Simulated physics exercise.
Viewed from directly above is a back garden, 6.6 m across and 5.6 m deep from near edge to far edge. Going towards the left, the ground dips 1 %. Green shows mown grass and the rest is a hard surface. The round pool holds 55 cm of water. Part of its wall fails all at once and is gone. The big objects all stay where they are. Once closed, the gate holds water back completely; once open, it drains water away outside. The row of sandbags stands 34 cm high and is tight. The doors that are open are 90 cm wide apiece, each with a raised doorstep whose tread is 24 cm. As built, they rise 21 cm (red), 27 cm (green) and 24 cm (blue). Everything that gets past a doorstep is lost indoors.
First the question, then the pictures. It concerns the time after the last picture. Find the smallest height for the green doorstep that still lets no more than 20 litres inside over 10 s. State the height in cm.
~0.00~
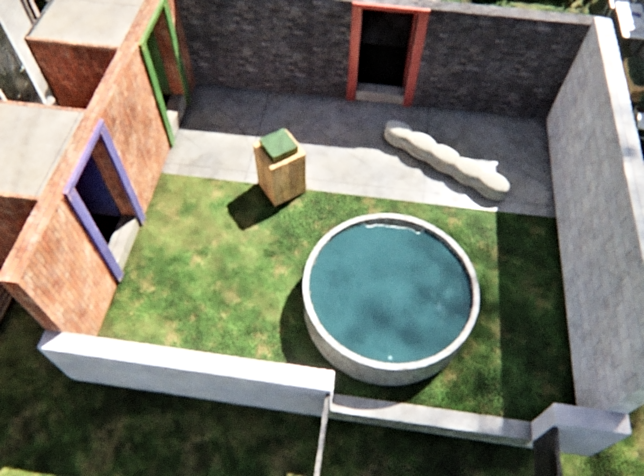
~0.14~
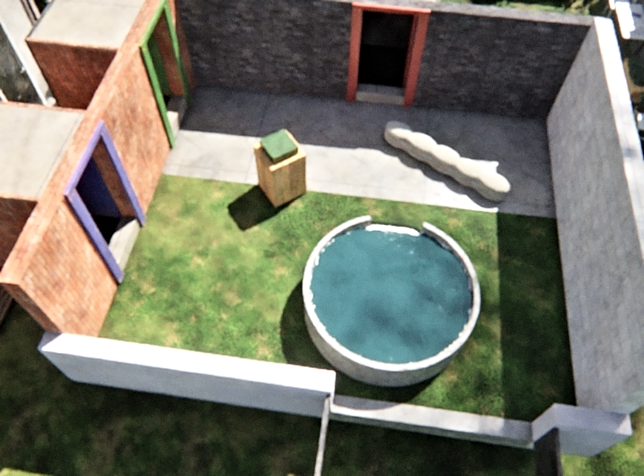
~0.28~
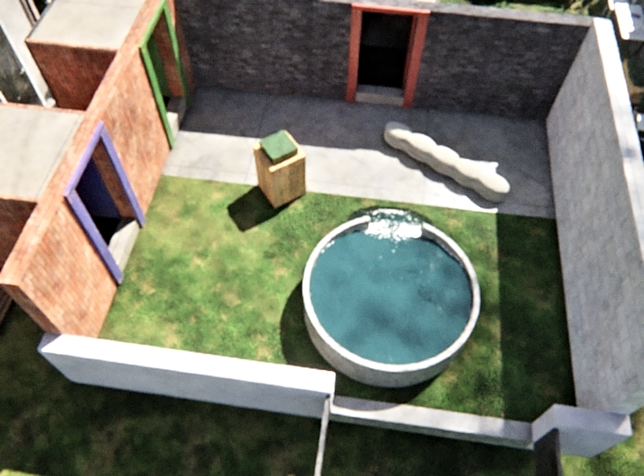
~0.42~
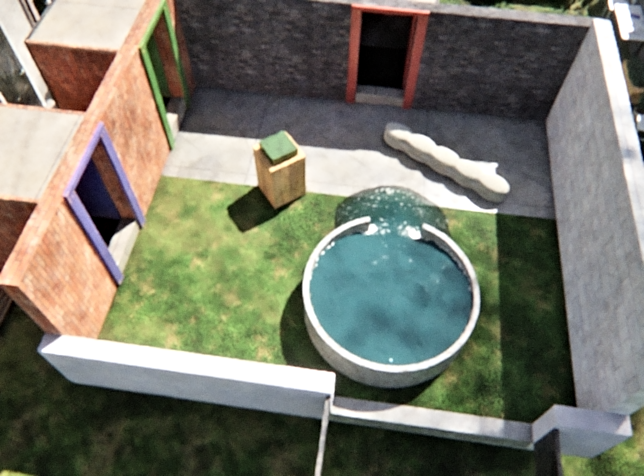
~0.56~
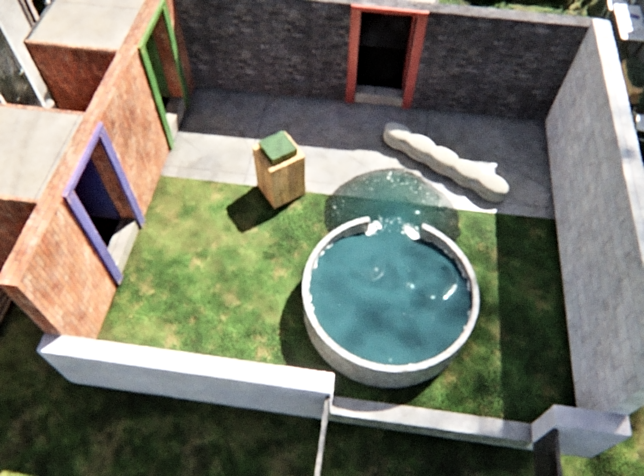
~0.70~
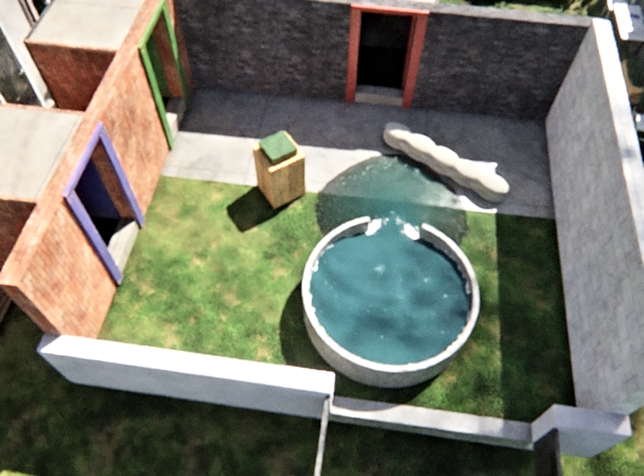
The green doorstep could go as low as about 14 cm.
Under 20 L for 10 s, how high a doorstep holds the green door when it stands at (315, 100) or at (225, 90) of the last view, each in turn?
Roughly 13.0 cm for the first and 13.5 cm for the second.
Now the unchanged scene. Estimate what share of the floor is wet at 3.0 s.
Some 40 per cent is wet.
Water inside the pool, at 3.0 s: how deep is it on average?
Near 31 cm, averaged.
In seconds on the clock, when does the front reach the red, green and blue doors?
It reaches red at 1.4 s, green at 3.0 s, and blue at 5.0 s.
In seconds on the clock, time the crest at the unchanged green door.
It peaks around 4.0 s.
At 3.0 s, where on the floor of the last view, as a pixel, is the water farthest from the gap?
Somewhere near the pixel (196, 86).
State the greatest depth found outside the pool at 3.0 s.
Roughly 27 cm.
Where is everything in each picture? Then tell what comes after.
In the first frame, still water, 55 cm deep, in the round pool at (390, 288); the green door at (168, 80) is dry.
In the second frame, the front is at a hidden place, 0.3 m from the gap on the far side; 0.2 m2 of floor is wet, 55 cm left at the back.
In the third frame, the gap is on the far side, the front 0.6 m out at (375, 209); the back of the round pool holds 55 cm.
In the fourth frame, the front is at (402, 190), 1.1 m from the gap on the far side; 1.5 m2 of floor is wet, 55 cm left at the back.
In the fifth frame, the gap is on the far side, the front 1.5 m out at (406, 174); the back of the round pool holds 55 cm.
In the sixth frame, the front is at (411, 161), 1.8 m from the gap on the far side; 3.2 m2 of floor is wet, 55 cm left at the back; the green door at (167, 82), 4.5 m from the gap, is still 3.1 m from the nearest water.
After 1.4 s water covers 20 % of the floor, deepest (27 cm) near (428, 176); it has not reached the green door.
After 3.0 s water covers 40 % of the floor, deepest (27 cm) near (196, 86); it has not reached the green door.
After 10.0 s water covers 95 % of the floor, deepest (10 cm) near (89, 360); 10 cm at the green door, 0 litres in over its 27 cm doorstep.
At the green door as built, the water arrived by 3.1 s and peaked near 18 cm at 4.2 s.
With a doorstep of 12.5 cm, 35 litres would have come in within the 10 s; with 16.5 cm, 7 litres. So under 20 litres takes about 14 cm.
